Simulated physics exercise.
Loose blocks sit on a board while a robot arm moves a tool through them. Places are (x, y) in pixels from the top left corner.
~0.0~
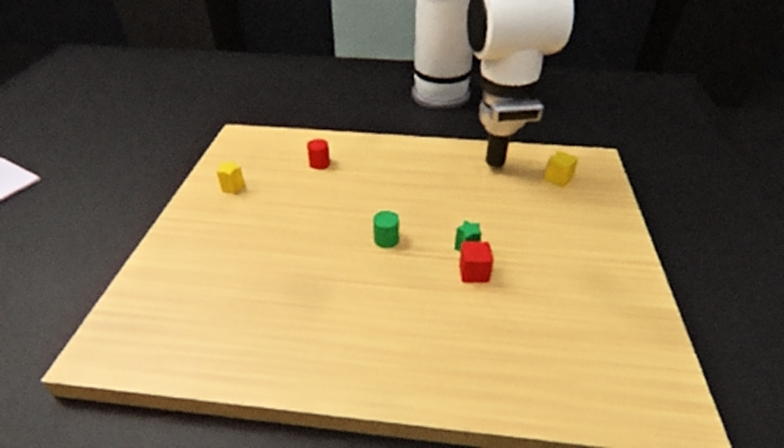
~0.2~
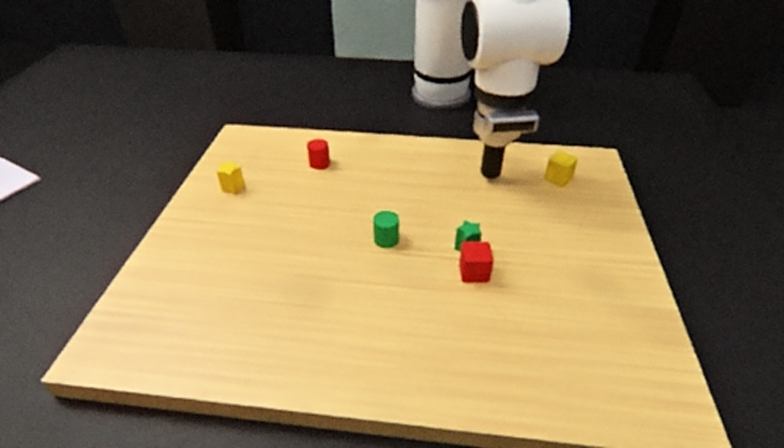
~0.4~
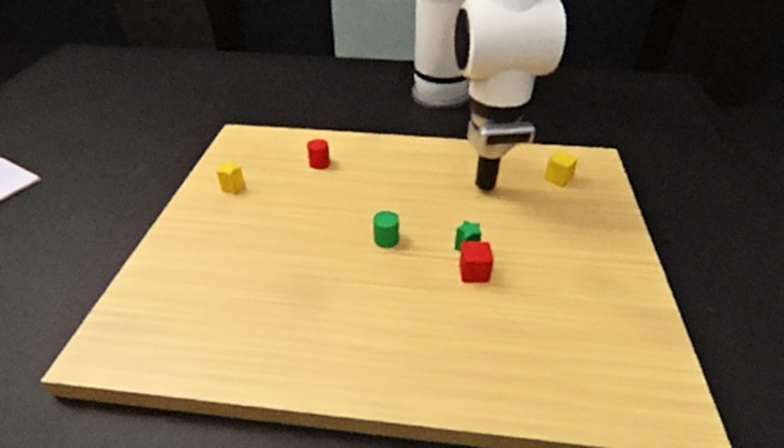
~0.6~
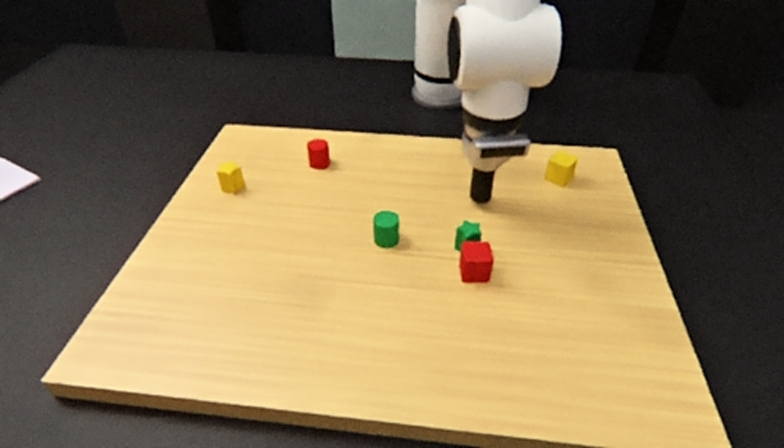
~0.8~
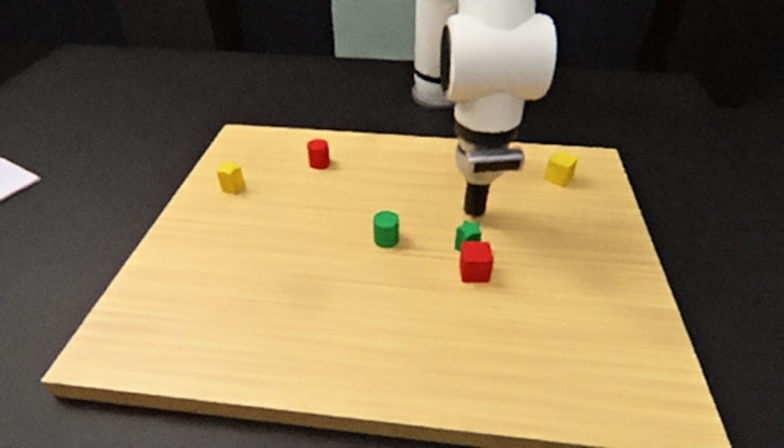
A robot arm holding a dark-tipped tool starts near the back of a wooden board, beside a yellow block. It moves steadily forward and slightly left, ending just behind a green star and a red square block. The green cylinder, red cylinder and all the other loose blocks stay still.
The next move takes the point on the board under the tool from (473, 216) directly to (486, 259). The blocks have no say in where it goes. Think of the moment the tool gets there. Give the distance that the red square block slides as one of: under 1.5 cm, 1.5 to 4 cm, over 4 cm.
Travel: Within 1.5 cm.
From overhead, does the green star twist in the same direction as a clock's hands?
I'd say yes.
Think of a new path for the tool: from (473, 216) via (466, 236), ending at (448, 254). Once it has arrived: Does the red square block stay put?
No, I don't think so.
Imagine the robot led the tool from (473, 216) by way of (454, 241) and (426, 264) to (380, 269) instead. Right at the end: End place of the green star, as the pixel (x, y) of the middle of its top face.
Put as a pixel place, it's (462, 242).
What follows on the original path. Halfway along, tool (481, 231); nothing pushed yet.
At the end, tool (487, 253); green star (466, 235), turned 75° clockwise; red square block (475, 256).
